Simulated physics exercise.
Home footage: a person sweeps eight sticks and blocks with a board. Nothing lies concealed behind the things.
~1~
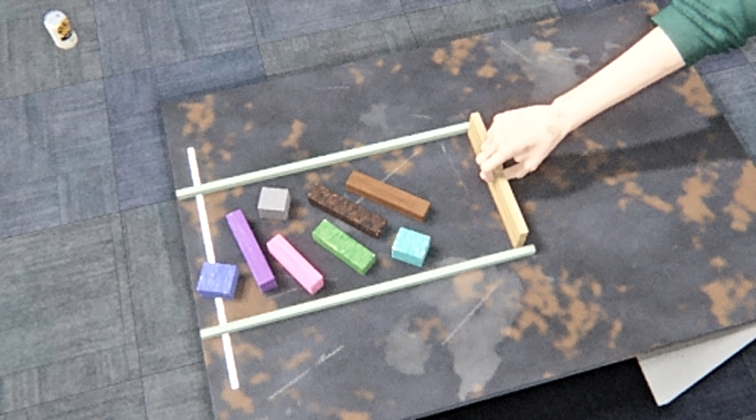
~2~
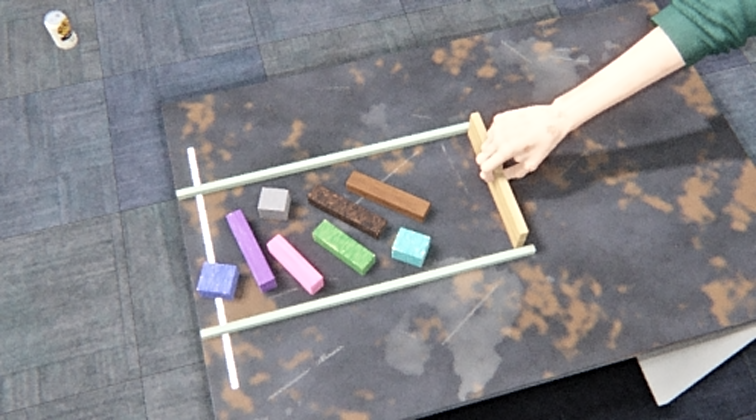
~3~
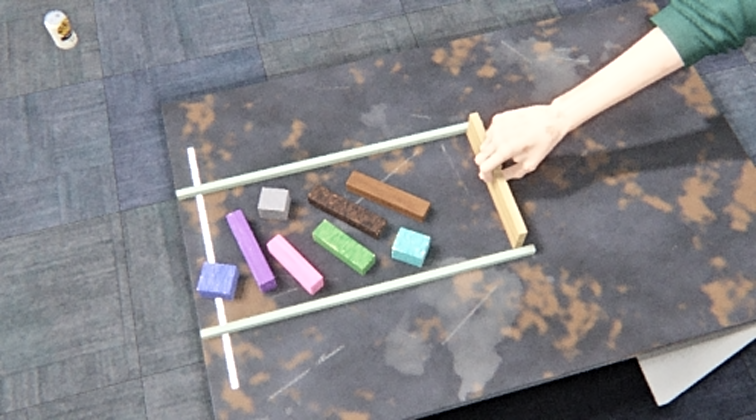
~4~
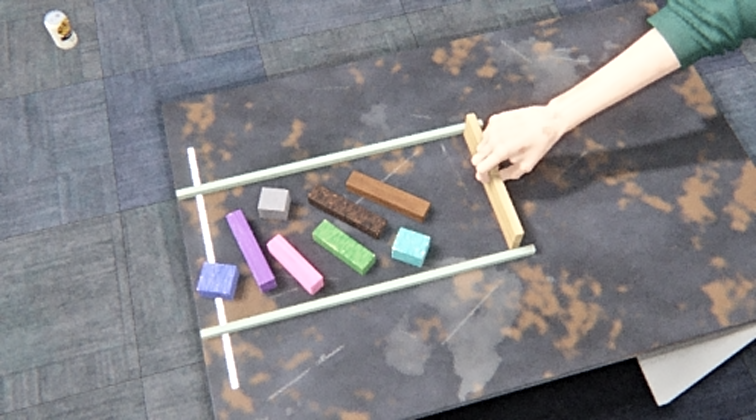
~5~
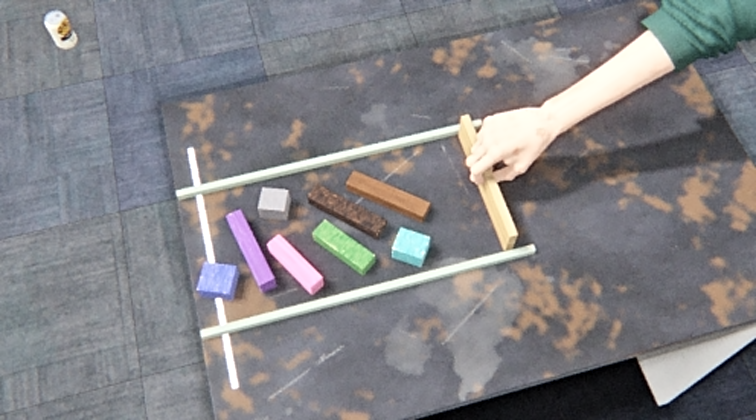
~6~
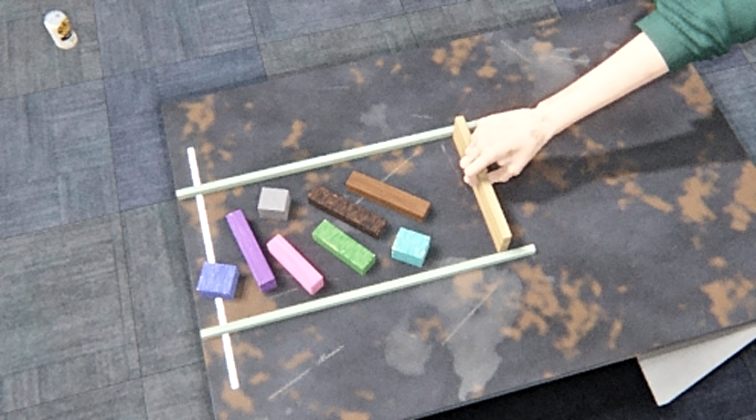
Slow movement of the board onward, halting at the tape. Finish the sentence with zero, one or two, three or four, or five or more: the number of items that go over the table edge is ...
The number of items that go over the table edge is five or more.
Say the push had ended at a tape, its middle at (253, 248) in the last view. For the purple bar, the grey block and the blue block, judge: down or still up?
This time the purple bar drops; after it, the grey block does not drop; finally, the blue block drops.
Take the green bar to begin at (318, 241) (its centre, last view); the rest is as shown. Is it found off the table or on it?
Lab note: It goes off the edge.
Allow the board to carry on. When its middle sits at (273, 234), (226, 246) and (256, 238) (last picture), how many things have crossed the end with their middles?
Counts by place: 1 / 5 / 2.
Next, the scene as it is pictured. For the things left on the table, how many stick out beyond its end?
It's 1.
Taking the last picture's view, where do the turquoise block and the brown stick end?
For the turquoise block it's (203, 311), and for the brown stick it's (196, 231).
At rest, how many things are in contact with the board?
That number would be 2.
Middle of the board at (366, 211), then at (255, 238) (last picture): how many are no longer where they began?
At the first spot 4, then 8.
Soon after, none off yet; blue block at rest near (219, 281); purple bar at rest near (251, 250); grey block at rest near (275, 204).
At rest, the number that fall off is five or more; fallen, black bar, green bar, pink stick, grey block, purple bar and blue block.
